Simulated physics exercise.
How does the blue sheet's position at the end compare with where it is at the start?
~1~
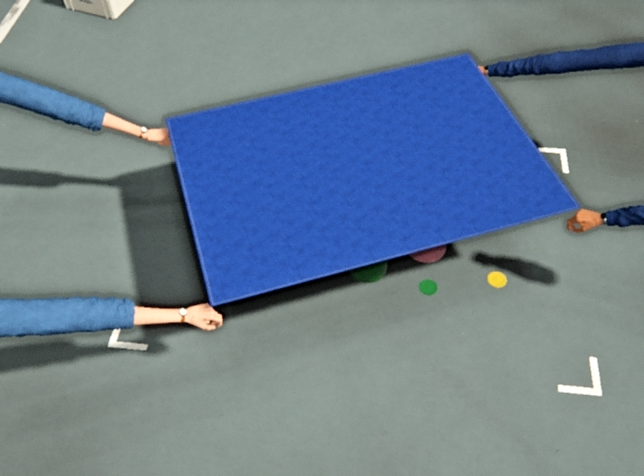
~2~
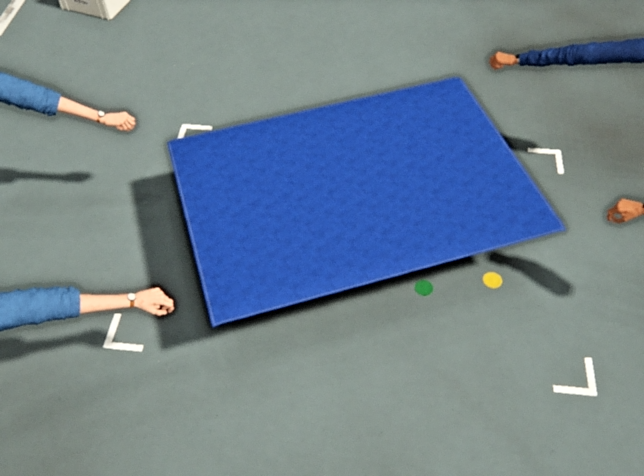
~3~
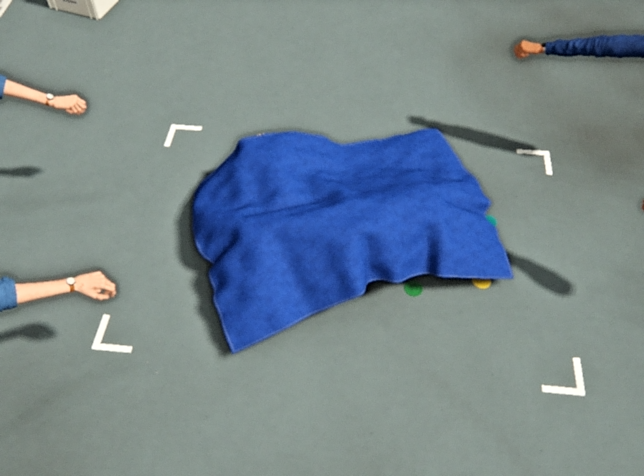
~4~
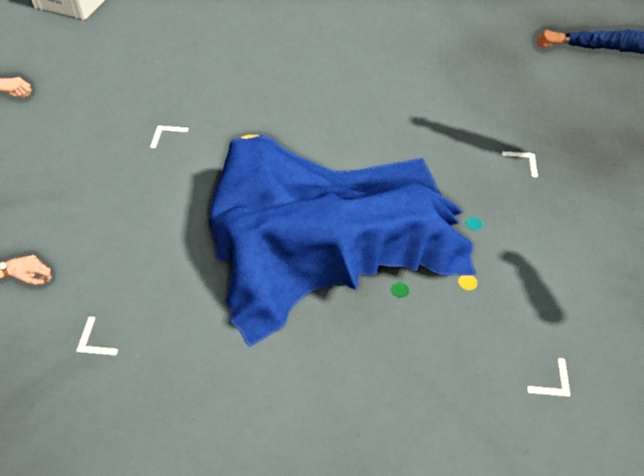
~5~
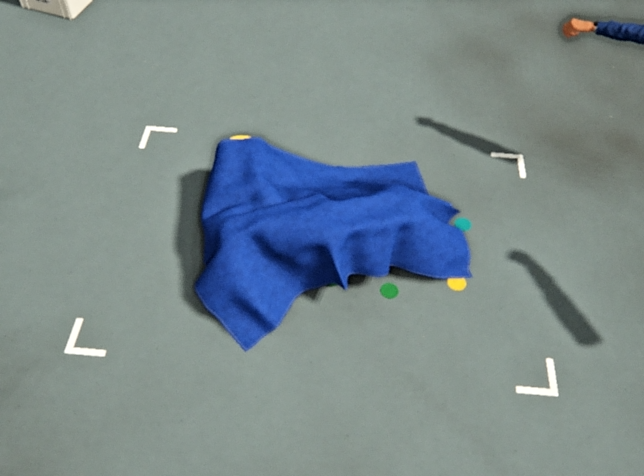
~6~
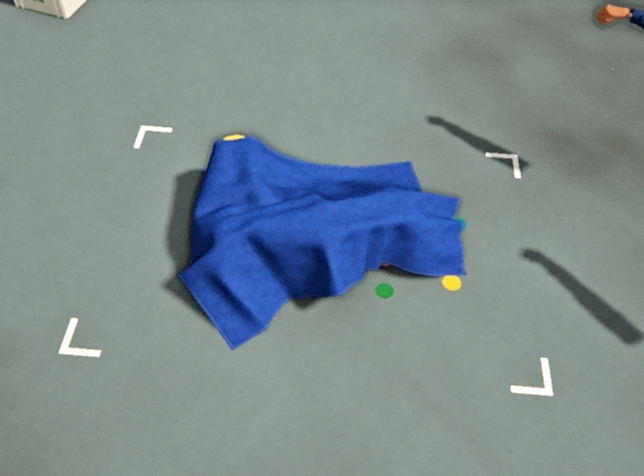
At the start the sheet is held flat above the floor near the upper middle of the view. At the end it lies crumpled over the objects on the floor, lower in the view and a little further left.
